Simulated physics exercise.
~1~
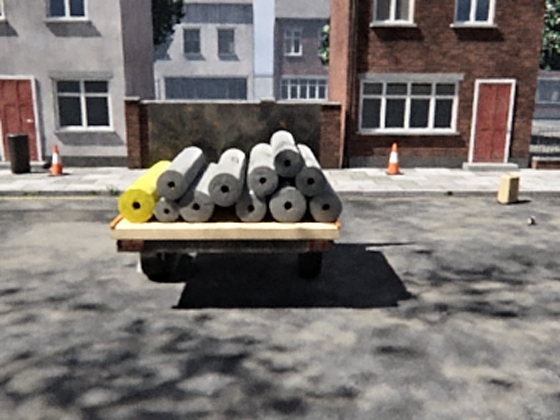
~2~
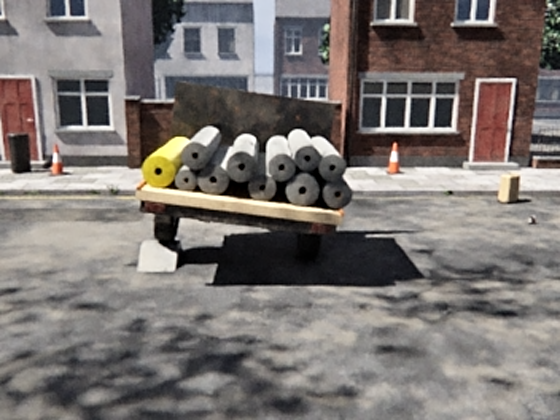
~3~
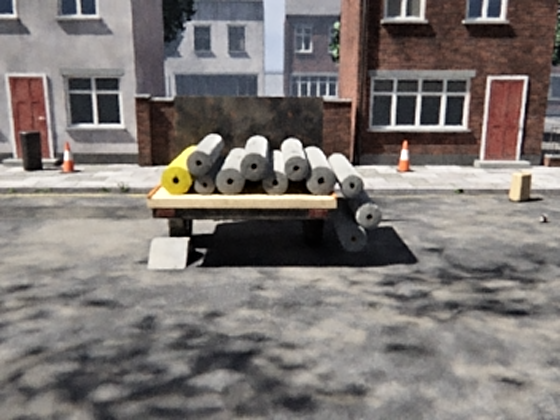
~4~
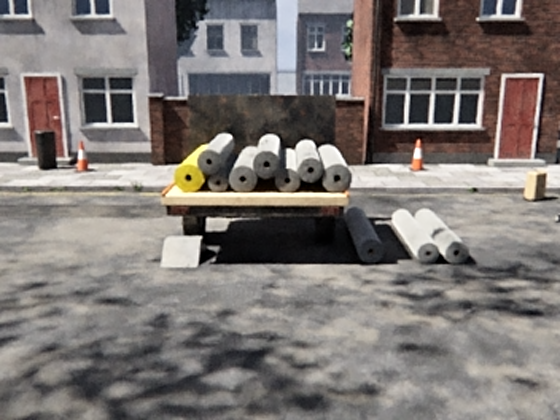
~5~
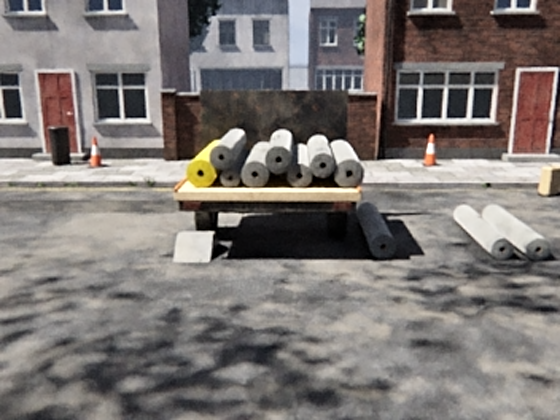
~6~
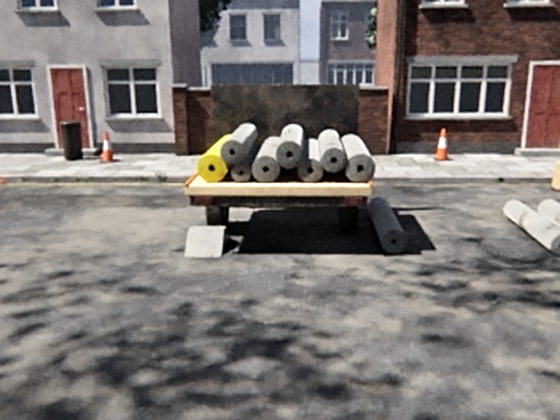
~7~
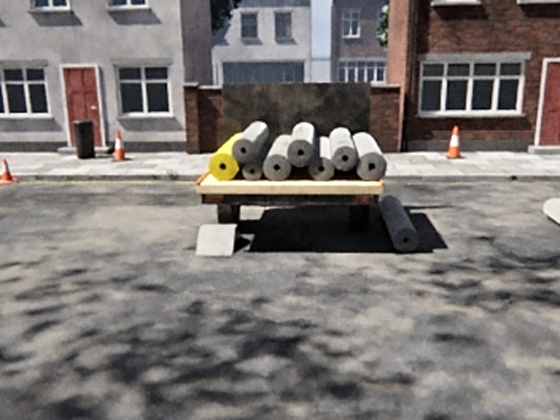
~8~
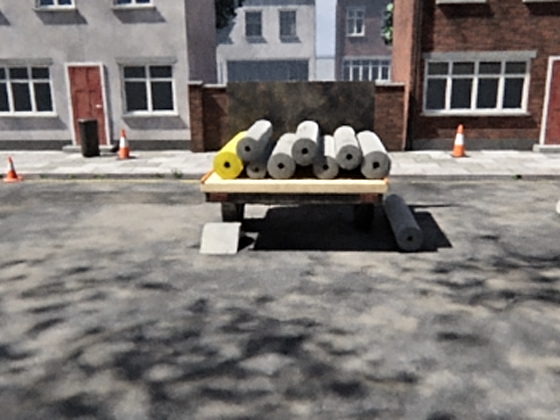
A flat trailer stacked with grey rolls and one yellow roll at its left end stands on a sunlit street, seen from behind, with a low brick wall, grey and red-brick houses and orange cones beyond. Its left wheel rides up a pale concrete hump, tipping the deck down to the right, then drops off the far side and the deck levels. Three grey rolls spill over the right edge onto the road. Two roll away to the right and out of view as the camera pans slightly left, while one rests beside the trailer. The yellow roll stays aboard with the remaining grey ones.
